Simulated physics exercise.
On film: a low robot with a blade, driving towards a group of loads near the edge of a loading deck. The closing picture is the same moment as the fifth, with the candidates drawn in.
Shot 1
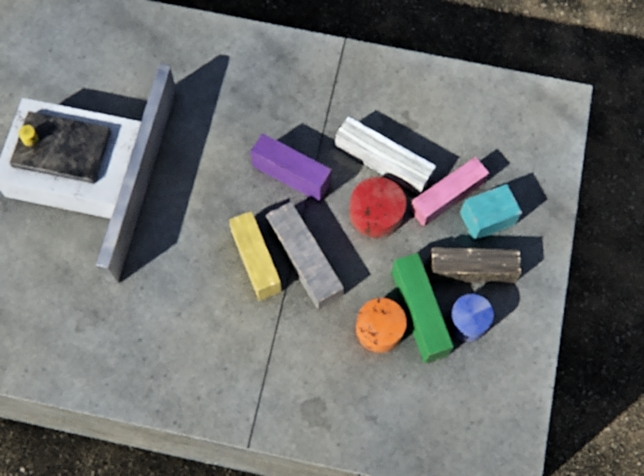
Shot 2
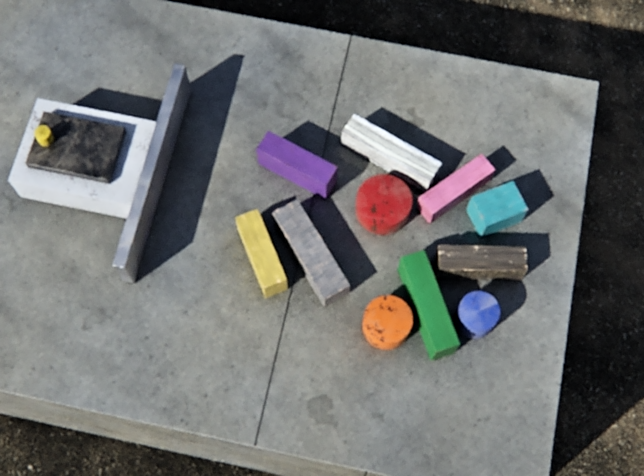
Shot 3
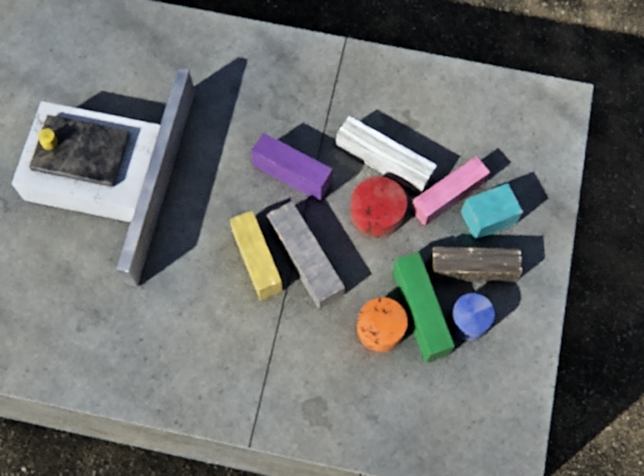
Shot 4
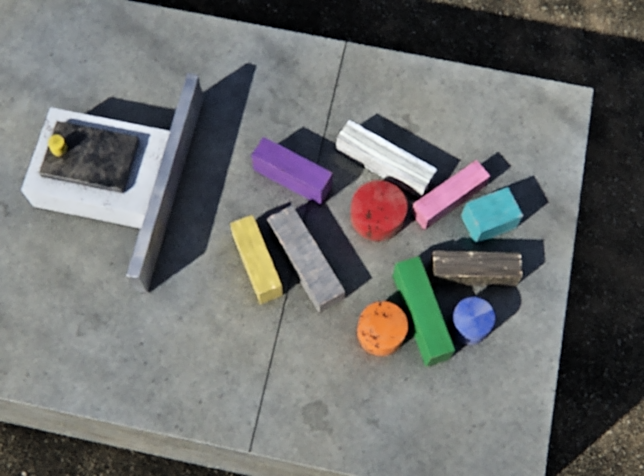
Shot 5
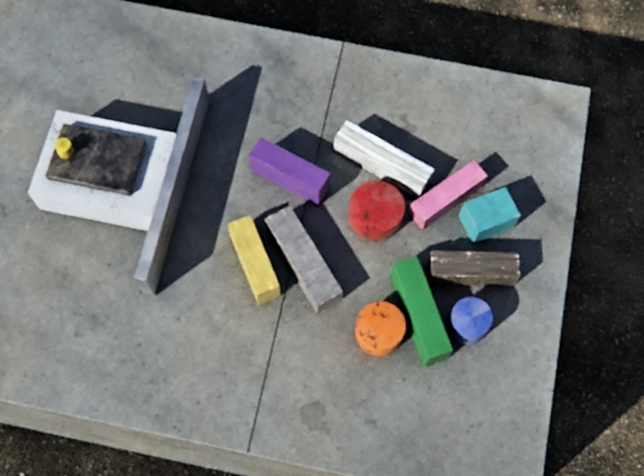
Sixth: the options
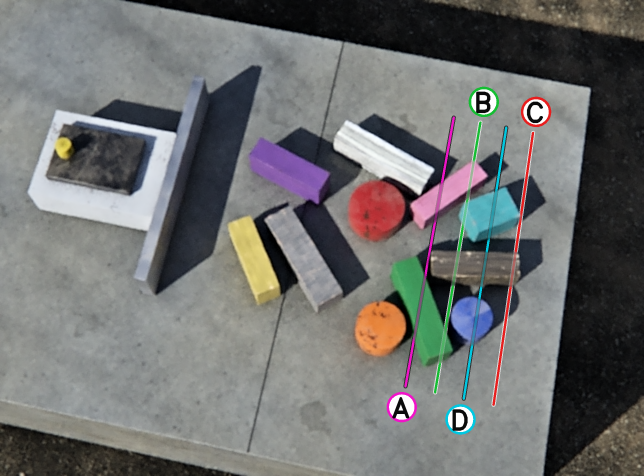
A low robot with a blade moves slightly right towards colourful blocks on a grey deck.
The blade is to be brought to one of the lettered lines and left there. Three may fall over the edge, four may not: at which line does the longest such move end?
It should halt at B.
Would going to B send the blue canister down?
No.
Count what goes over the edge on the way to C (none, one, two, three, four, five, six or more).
Six or more.
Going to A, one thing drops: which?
The turquoise crate.
On the marked copy, A at (431, 245); B at (459, 250); C at (514, 261); D at (486, 256).
Taking B. A third of the way, robot (205, 180); purple bar (331, 180); yellow bar (279, 271).
Two thirds of the way, robot (308, 201); turquoise crate (542, 228); black bar (496, 278).
When it is over, robot (390, 217); turquoise crate over the edge; black bar over the edge; three fallen.
As for the rest, A is within the limit but short; C drops six; D drops four.
